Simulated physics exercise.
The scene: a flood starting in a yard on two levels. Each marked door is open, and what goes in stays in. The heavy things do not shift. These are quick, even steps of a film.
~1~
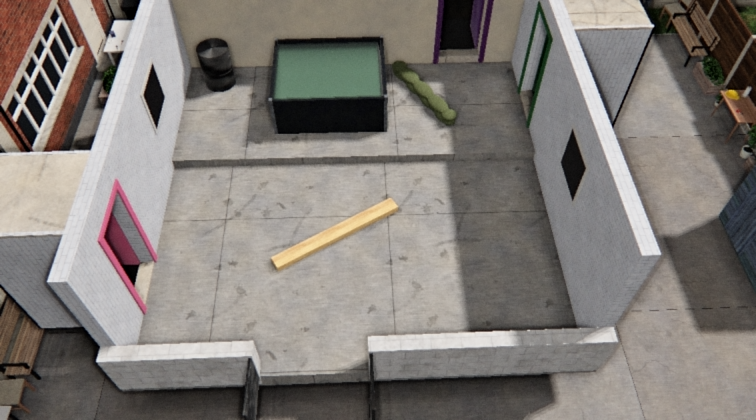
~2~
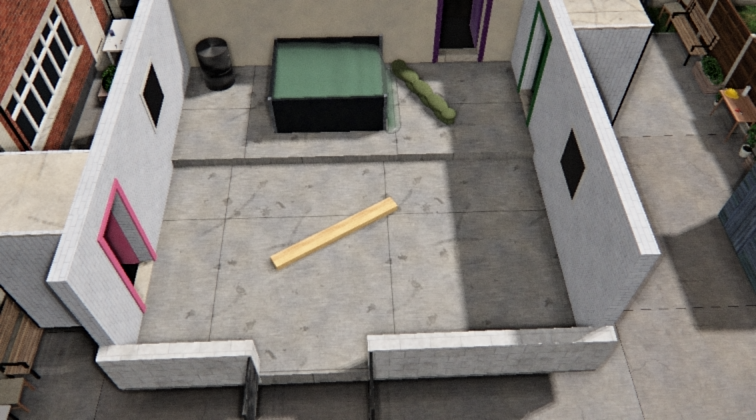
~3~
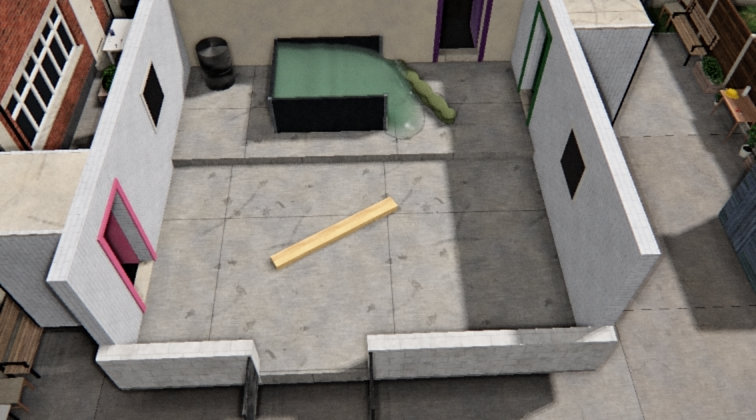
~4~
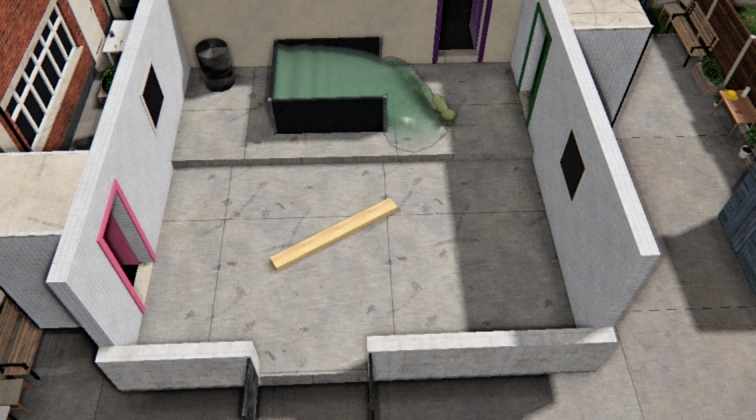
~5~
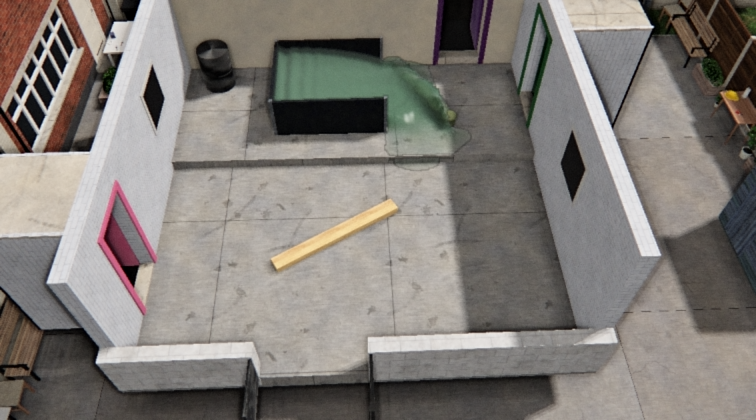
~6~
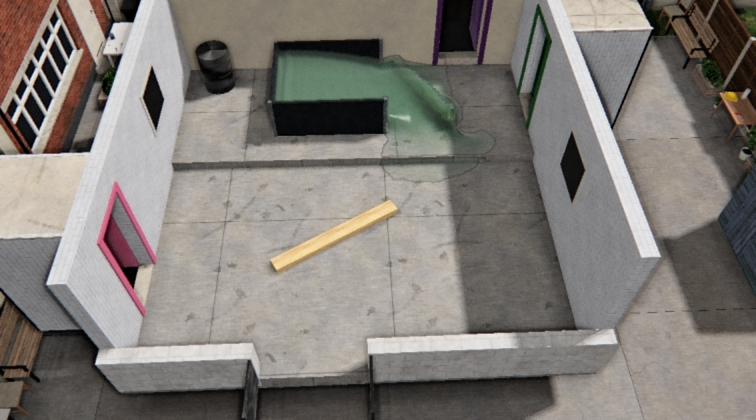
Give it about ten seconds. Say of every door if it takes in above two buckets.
The green door takes more than that; the pink door takes more than that; the purple door stays under that.
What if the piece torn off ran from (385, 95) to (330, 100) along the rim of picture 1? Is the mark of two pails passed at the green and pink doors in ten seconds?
My reading: The green one lets less in, the pink one floods.
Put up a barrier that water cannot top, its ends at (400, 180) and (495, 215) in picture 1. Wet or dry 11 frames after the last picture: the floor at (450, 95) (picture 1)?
There: Awash.
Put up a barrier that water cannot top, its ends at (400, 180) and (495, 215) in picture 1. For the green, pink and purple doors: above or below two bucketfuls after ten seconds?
Then: Green passes that mark, pink is over, purple takes less.
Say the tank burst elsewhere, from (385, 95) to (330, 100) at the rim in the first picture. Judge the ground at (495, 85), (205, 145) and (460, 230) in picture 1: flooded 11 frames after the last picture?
As listed: Not flooded, not flooded, covered.
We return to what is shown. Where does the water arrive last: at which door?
The one in pink.
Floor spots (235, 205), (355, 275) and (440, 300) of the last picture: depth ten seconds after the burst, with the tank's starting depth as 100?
In turn 4, 10 and 12 in a hundred.
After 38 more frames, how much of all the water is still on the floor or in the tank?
Near 94 in a hundred.
A moment on, water covers 25 % of the floor; the green door under two buckets in, the pink door not reached, the purple door wet at the sill, nothing in.
Next, water covers 40 % of the floor; the green door over two buckets in, the pink door not reached, the purple door wet at the sill, nothing in.
Then, water covers 50 % of the floor; the green door far over two buckets in, the pink door not reached, the purple door wet at the sill, nothing in.
Later, water covers 75 % of the floor; the green door far over two buckets in, the pink door wet at the sill, nothing in, the purple door wet at the sill, nothing in.
In the end, water covers 80 % of the floor; the green door far over two buckets in, the pink door over two buckets in, the purple door wet at the sill, nothing in.
